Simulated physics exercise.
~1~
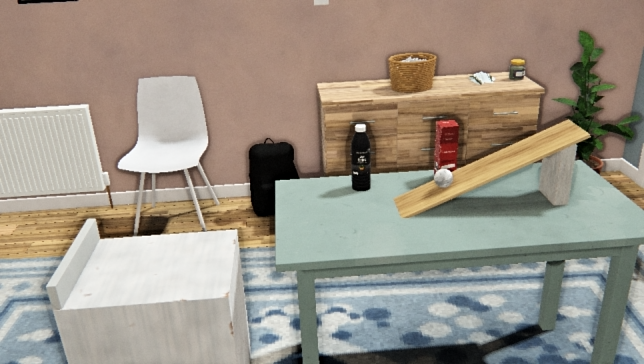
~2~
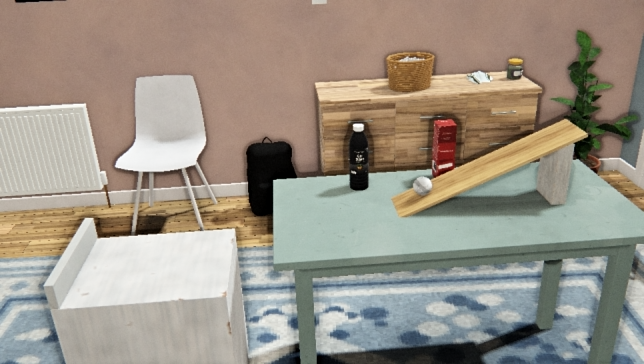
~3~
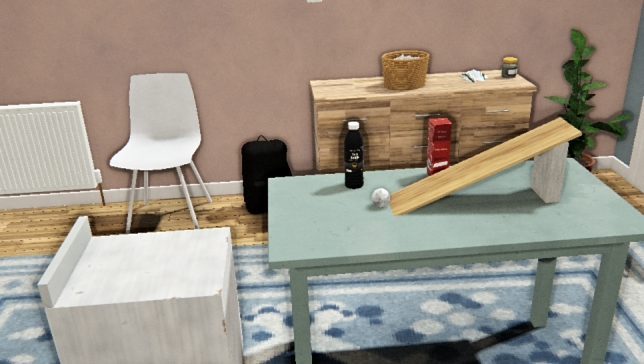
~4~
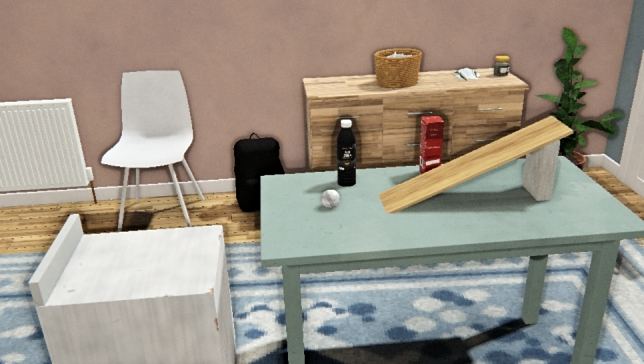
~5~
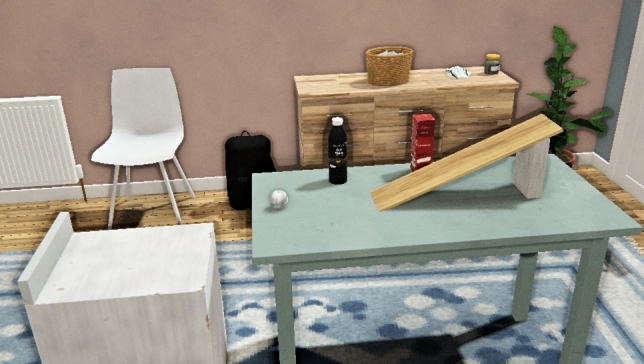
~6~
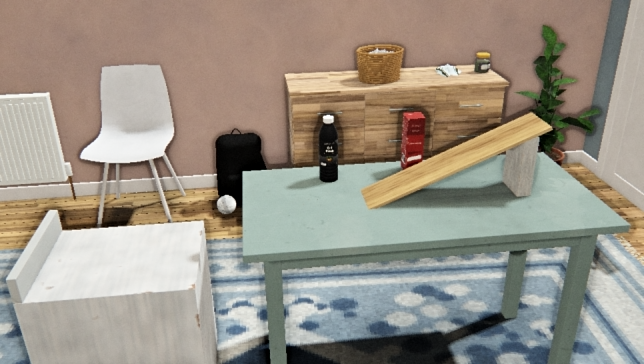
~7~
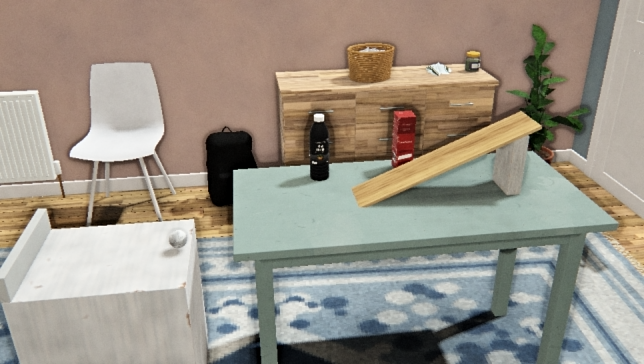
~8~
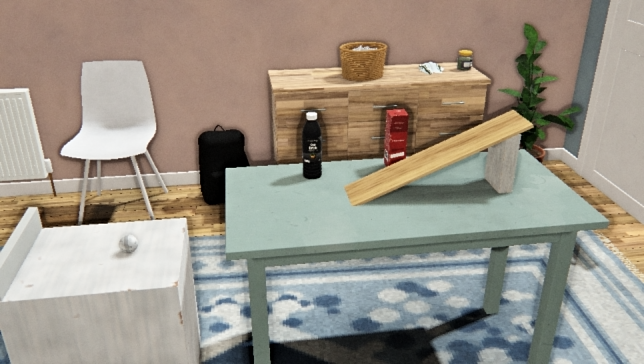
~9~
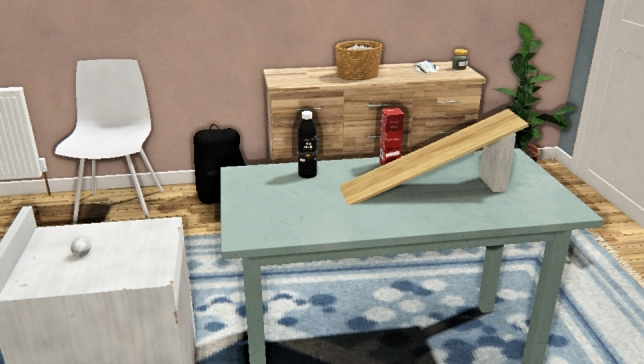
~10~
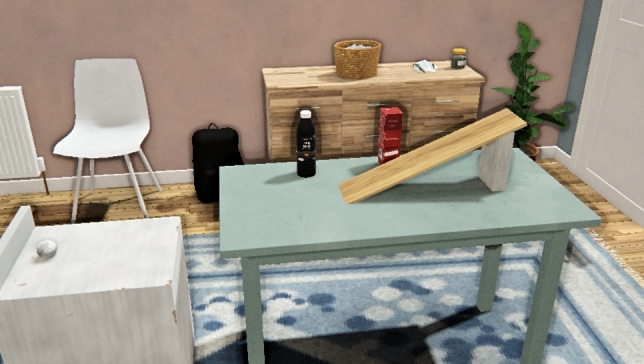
In a living room, a white ball rolls off a table onto a lower white top.
